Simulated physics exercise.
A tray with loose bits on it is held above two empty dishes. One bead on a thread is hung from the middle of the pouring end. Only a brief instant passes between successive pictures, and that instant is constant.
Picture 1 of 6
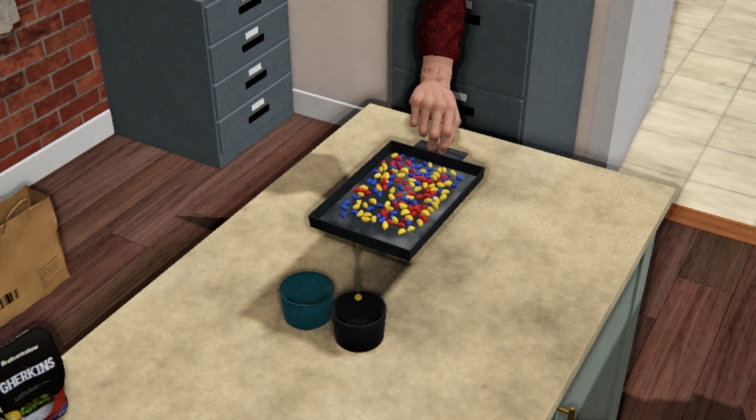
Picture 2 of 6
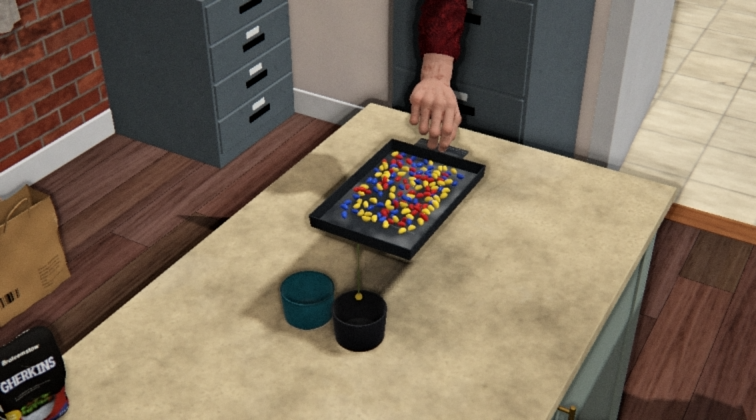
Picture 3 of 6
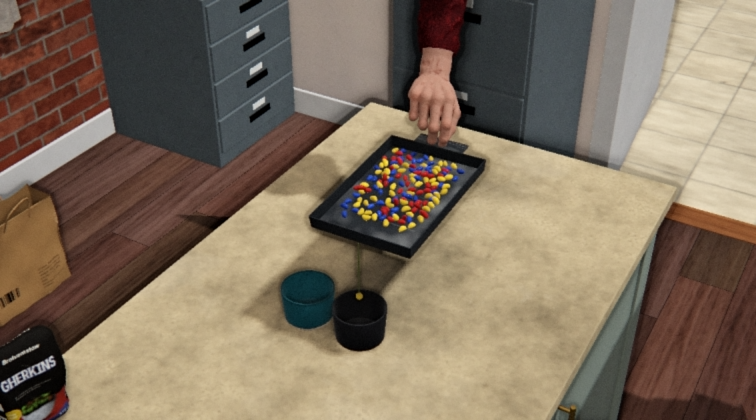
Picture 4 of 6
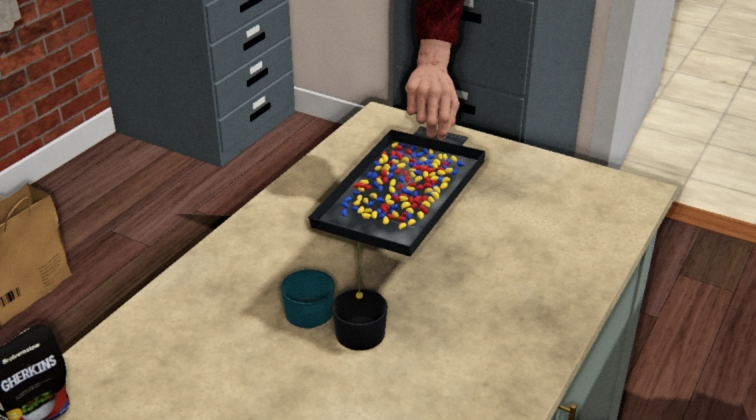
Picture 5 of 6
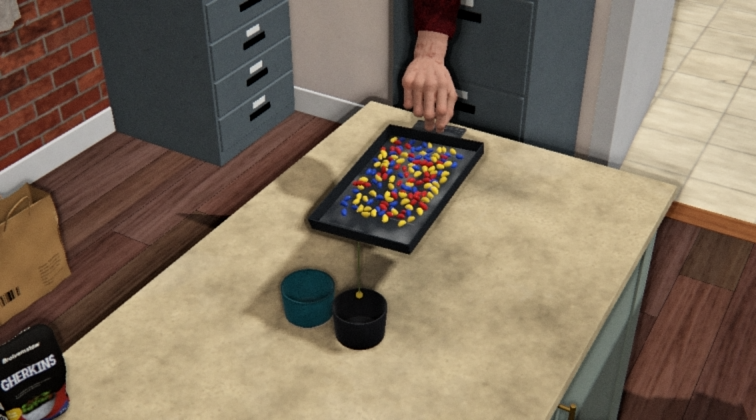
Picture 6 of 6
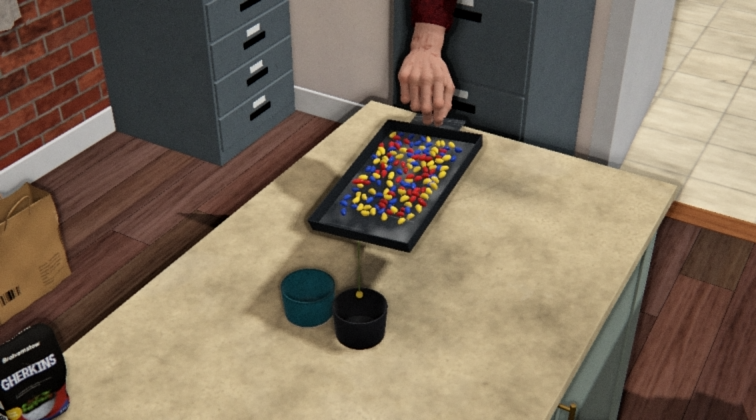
A black tray of red, yellow and blue jelly beans, gripped at its far end by a hand in a dark red sleeve, is seen from above over a beige countertop in a room with grey drawers and a brick wall. Below its near end sit a teal dish on the left and a black one on the right, by a hanging bead. The hand slowly raises the far end, tilting the tray slightly towards its near left corner, while the camera stays still.
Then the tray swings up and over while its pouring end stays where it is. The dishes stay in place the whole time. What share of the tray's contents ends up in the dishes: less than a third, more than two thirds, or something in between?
Larger than two thirds.
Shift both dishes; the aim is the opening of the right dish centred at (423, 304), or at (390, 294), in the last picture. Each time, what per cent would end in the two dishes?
About 0 per cent, then about 30 per cent.
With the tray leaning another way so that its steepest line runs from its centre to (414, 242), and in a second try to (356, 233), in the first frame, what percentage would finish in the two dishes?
Shares: 0 %, then 20 %.
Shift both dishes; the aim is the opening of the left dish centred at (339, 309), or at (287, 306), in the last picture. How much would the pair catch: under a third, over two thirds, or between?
Less than a third; under a third.
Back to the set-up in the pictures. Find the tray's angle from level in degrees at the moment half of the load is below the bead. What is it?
It sits at roughly 105°.
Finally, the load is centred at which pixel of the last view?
The centre ends up roughly at (311, 307).
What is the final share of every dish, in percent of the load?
In per cent, left near 90 and right near 0.
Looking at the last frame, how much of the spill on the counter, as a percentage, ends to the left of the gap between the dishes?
Left share: Some 60 per cent.
Shortly afterwards, tray tipped steeply; all but a few on the tray; only a few in the left dish; only a few in the air.
Next, tray tipped right over; the bulk on the tray; a little in the left dish; only a few outside both; a little in the air.
Some moments later, tray tipped past a quarter turn; the bulk in the left dish; a little outside both.
In the end, tray tipped past a quarter turn; none at all in the right dish; the bulk in the left dish; a little outside both.
